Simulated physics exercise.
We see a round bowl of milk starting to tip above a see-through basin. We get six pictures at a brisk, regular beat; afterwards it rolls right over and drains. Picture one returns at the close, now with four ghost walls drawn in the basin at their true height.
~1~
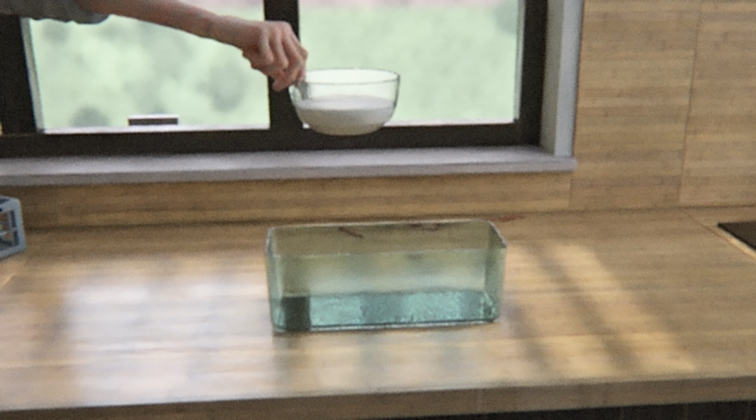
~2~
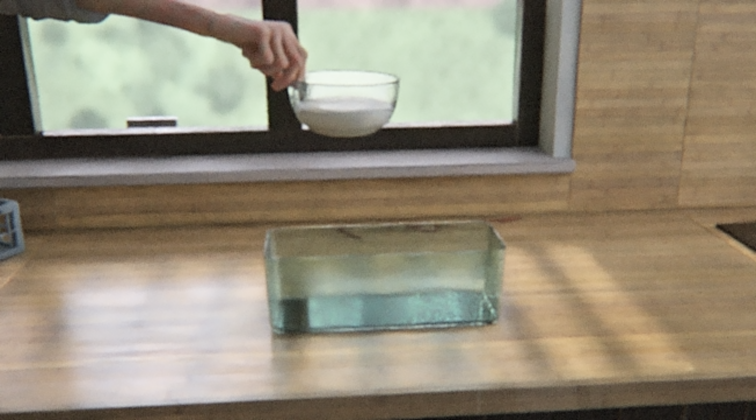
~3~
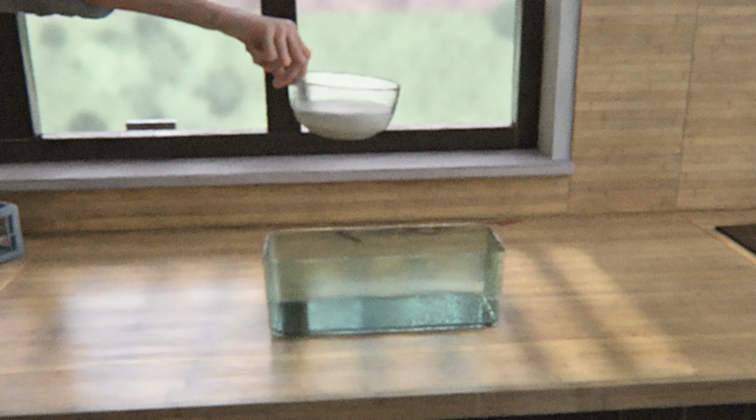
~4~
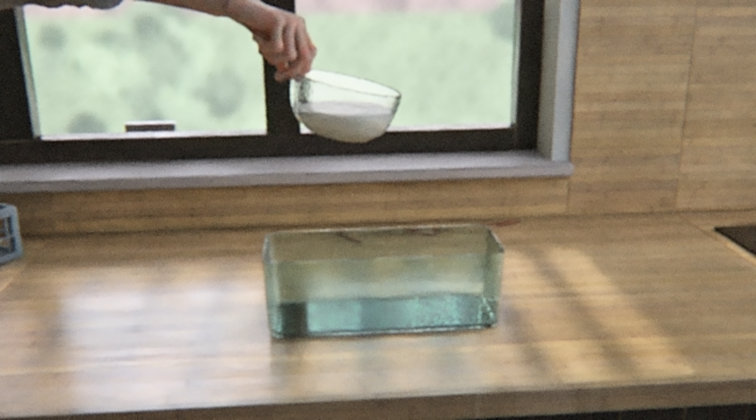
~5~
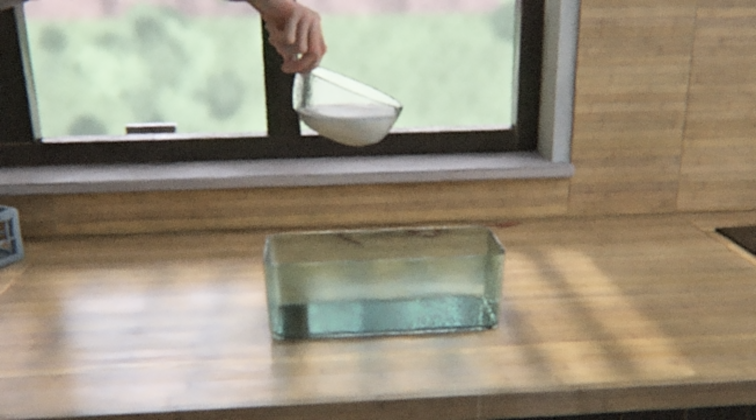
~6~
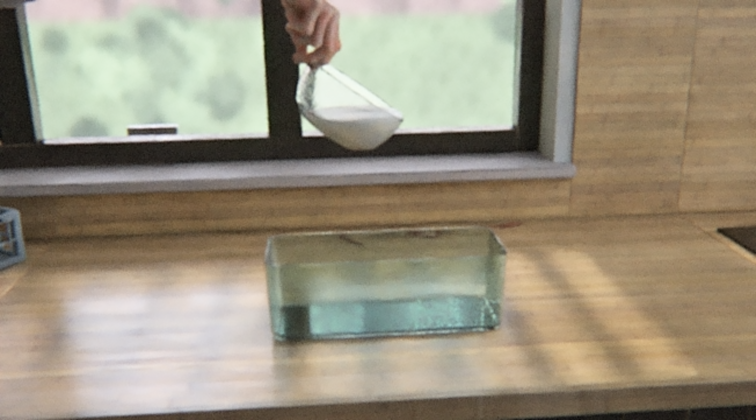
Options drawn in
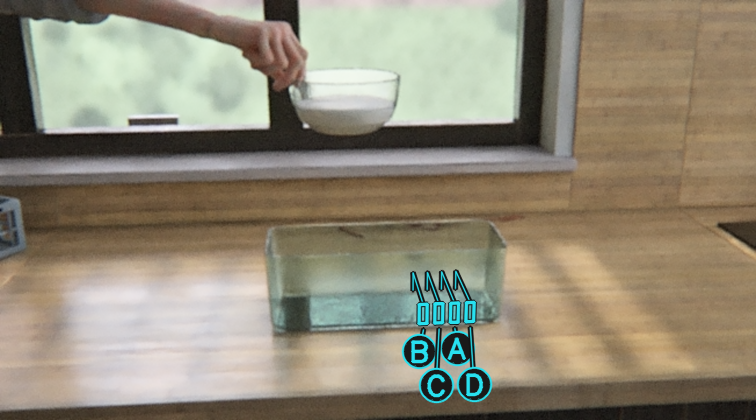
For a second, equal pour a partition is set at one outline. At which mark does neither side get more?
Go for C.
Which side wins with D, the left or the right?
The left one.
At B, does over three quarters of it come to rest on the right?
No, it does not.
In cyan, A at (454, 328); B at (423, 329); C at (439, 328); D at (470, 327).
With A, about 77 % ends left of the wall and 22 % right of it.
With B, about 29 % ends left of the wall and 70 % right of it.
With C, about 51 % ends left of the wall and 48 % right of it.
With D, about 92 % ends left of the wall and 7 % right of it.
